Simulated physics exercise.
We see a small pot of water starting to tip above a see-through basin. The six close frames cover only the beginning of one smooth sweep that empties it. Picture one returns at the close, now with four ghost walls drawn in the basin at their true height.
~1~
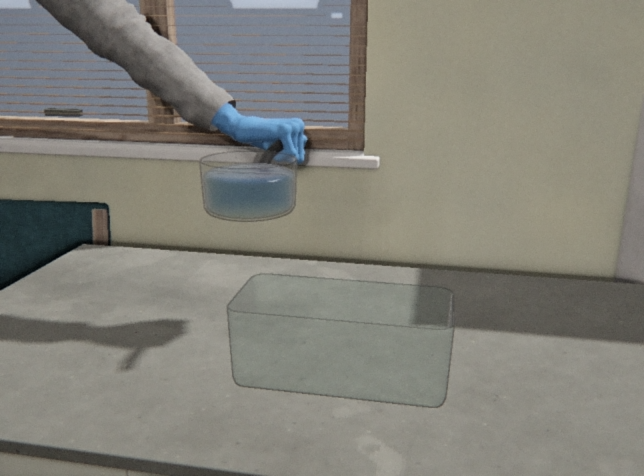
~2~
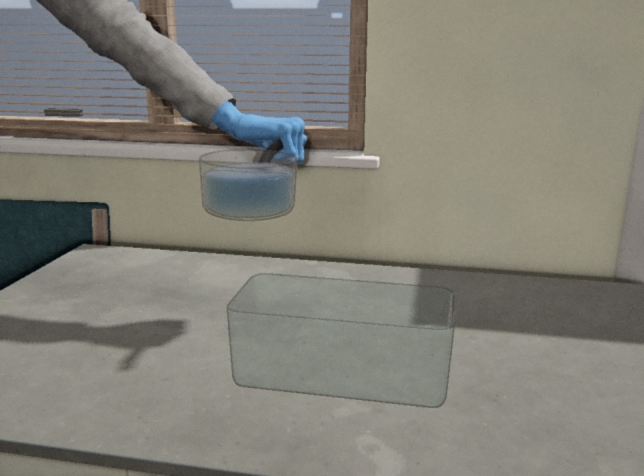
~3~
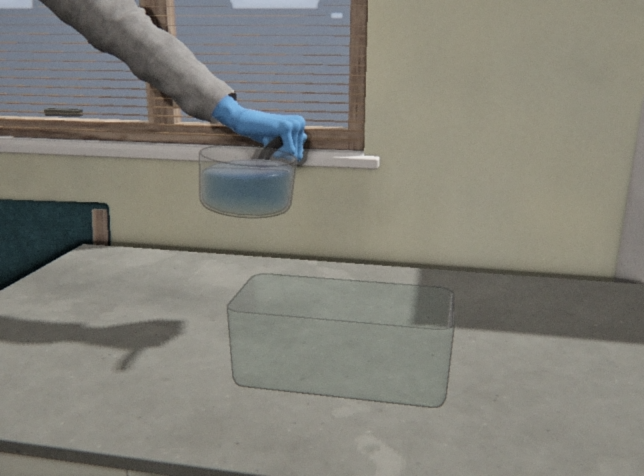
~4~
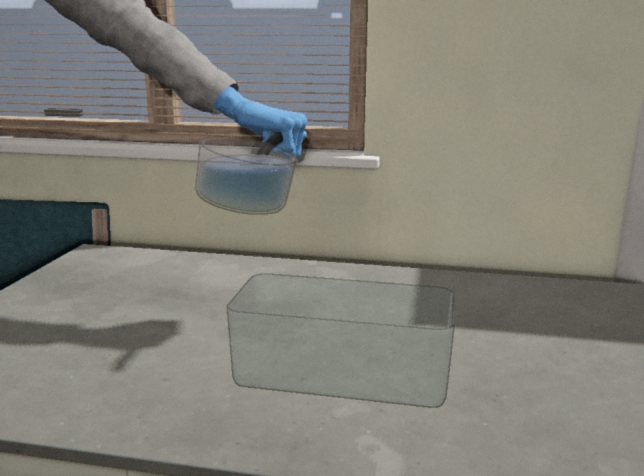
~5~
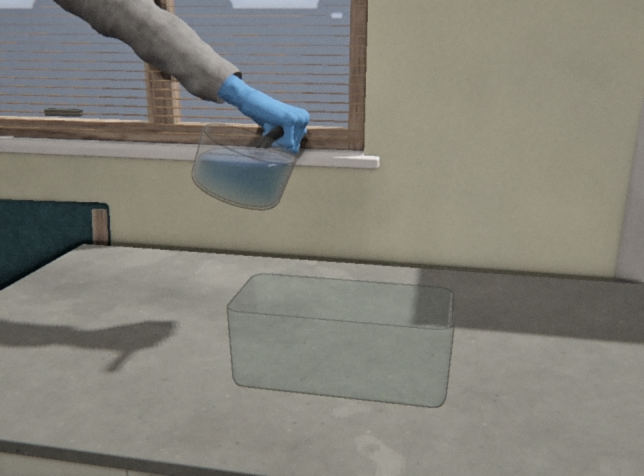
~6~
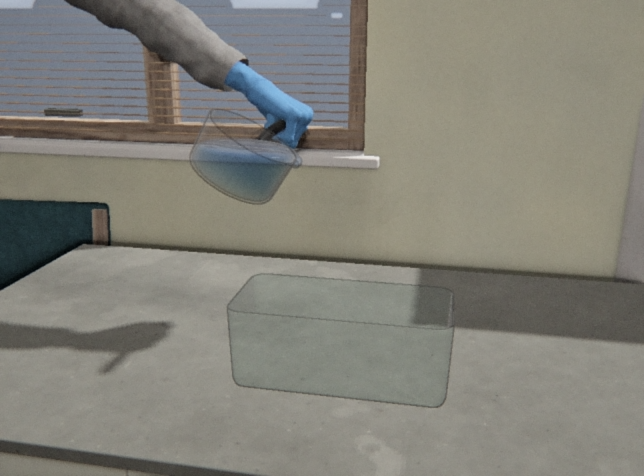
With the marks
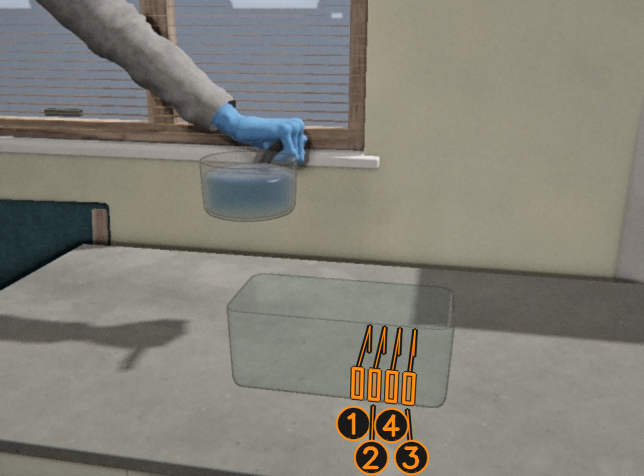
A small clear pot of blue-tinted water, held upright by a blue-gloved hand, hangs above an empty see-through basin on a gray table. The hand then tilts the pot gradually to the right, its left side rising, until the water just crosses the lowered lip.
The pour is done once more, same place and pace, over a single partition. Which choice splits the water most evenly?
Take 2.
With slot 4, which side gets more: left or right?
The left side.
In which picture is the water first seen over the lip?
In picture 6.
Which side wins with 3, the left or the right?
More ends on the left.
On the marked copy, 1 at (356, 404); 2 at (373, 406); 3 at (407, 410); 4 at (390, 408).
For slot 1, about 16 % ends left of the wall and 83 % right of it.
For slot 2, about 50 % ends left of the wall and 48 % right of it.
For slot 3, about 92 % ends left of the wall and 6 % right of it.
For slot 4, about 83 % ends left of the wall and 15 % right of it.
